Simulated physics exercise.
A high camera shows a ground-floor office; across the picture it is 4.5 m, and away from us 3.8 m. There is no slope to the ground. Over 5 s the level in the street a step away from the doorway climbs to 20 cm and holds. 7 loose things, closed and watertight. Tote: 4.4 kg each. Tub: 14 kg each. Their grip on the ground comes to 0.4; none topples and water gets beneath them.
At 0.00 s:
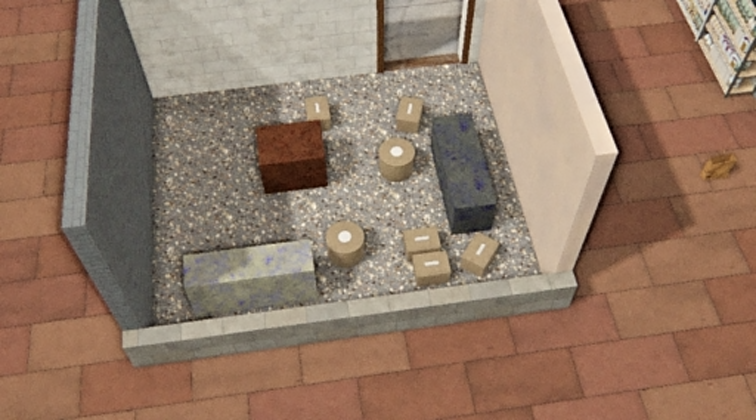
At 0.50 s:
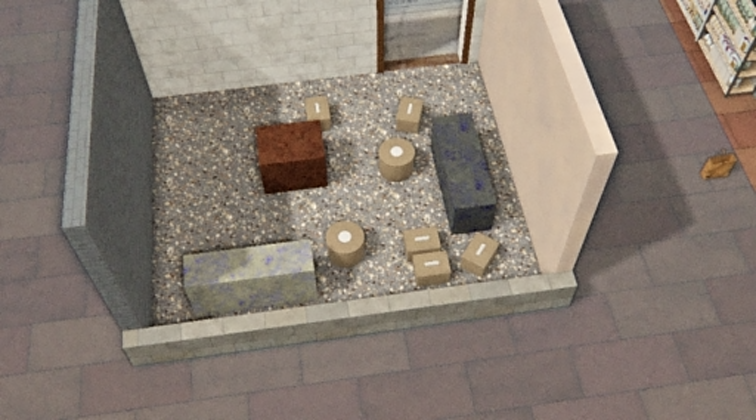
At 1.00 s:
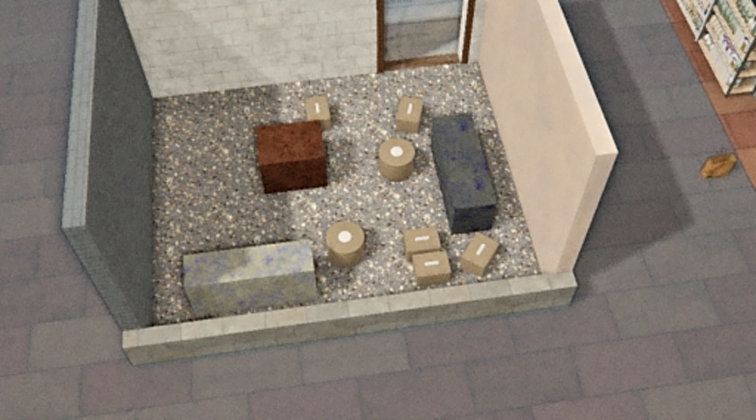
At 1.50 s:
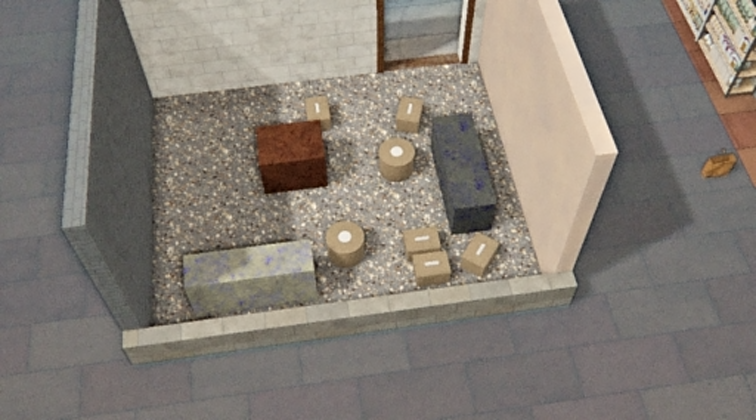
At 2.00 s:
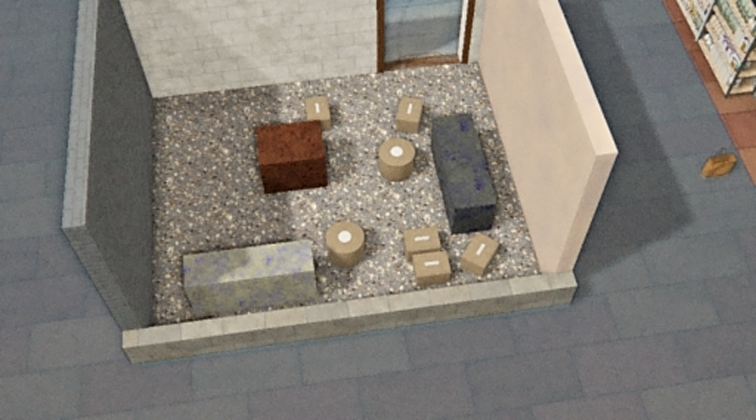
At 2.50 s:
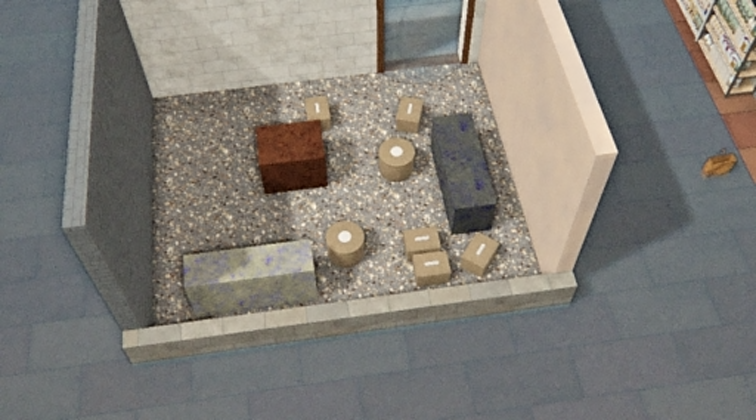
In this clip, a high view shows a roofless room with boxes, round containers and larger blocks on a speckled floor, all staying still while the paving outside changes from reddish brown to grey and then blue-grey.
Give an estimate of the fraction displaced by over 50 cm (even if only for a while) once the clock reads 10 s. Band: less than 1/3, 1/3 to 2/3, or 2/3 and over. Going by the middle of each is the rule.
Band: 1/3 to 2/3.
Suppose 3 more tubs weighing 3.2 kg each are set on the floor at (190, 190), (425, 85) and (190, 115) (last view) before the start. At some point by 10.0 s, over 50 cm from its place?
In turn: Within the mark, beyond the mark, within the mark.
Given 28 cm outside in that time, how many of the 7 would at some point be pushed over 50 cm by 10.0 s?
Then 6.
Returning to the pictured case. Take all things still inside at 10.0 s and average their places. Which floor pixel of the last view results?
Roughly at (343, 234).
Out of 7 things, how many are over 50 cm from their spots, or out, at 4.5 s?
Tally: 0.
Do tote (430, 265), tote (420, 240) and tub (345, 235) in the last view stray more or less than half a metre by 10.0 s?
Taking them in that order, the first is beyond the limit, the second within the limit and the third within the limit.
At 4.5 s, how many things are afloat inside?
At that moment it comes to 0.
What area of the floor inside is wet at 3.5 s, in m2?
Roughly 1.5 m2.
After 3.5 s 0 of 7 are over 50 cm from their spots; 0 afloat.
After 4.5 s 0 of 7 are over 50 cm from their spots; 0 afloat.
After 7.0 s 1 of 7 are over 50 cm from their spots; 2 afloat.
After 10.0 s 4 of 7 are over 50 cm from their spots, and 4 have been at some point; 5 afloat.
